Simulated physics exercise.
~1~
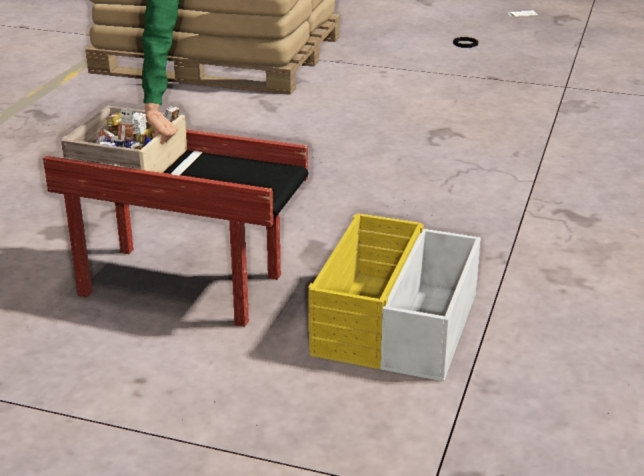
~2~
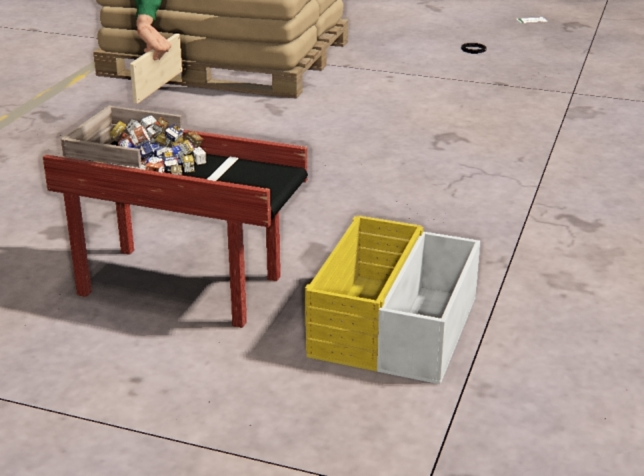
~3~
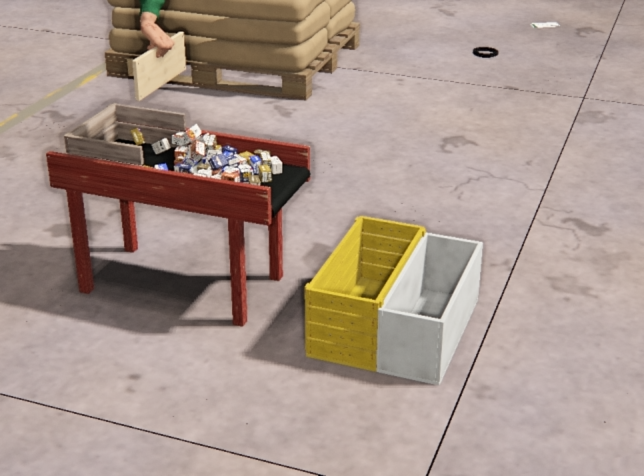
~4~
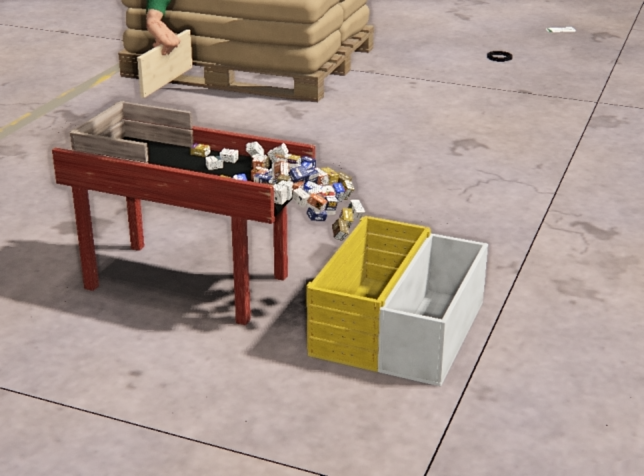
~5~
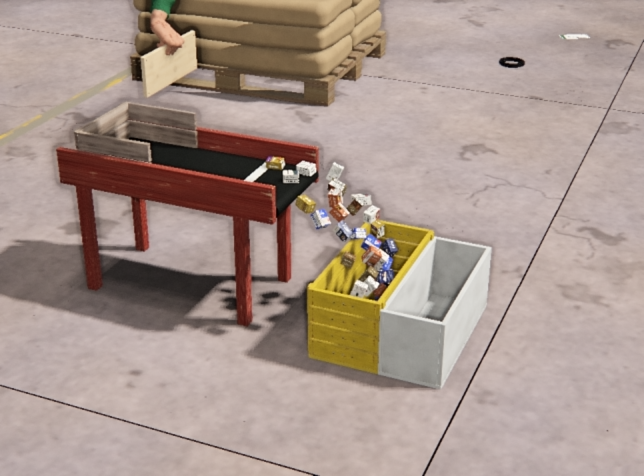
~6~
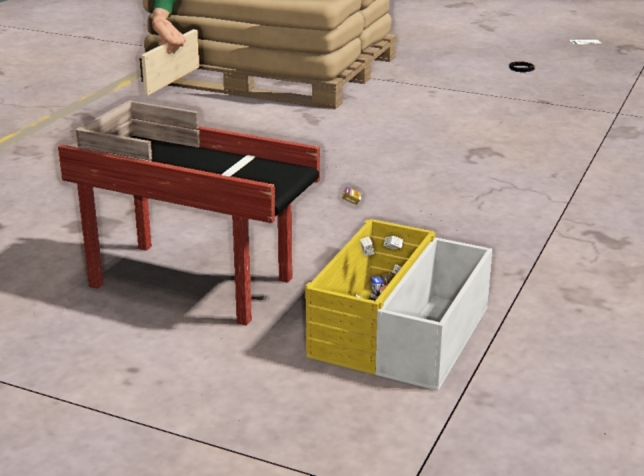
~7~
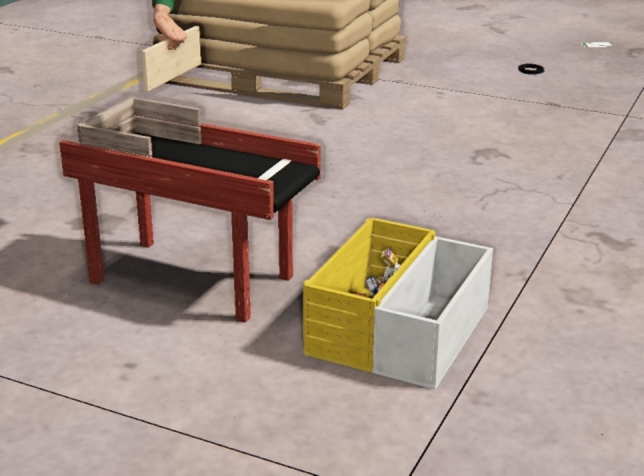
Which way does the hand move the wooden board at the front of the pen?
The hand moves the board up, lifting it clear of the pen and holding it above the belt.
A pile of small, colourful cartons sits in a wooden pen on a black belt with red sides, while a hand in a green sleeve reaches down to the pen's front board. The hand lifts the board clear and holds it above, and the cartons begin to slide right along the belt. They spread out loosely, reach the end and tumble off in a stream. They drop into the yellow bin standing beside a white one. A last carton falls after the rest, and finally the belt is empty, with cartons lying in the yellow bin and none on the floor.
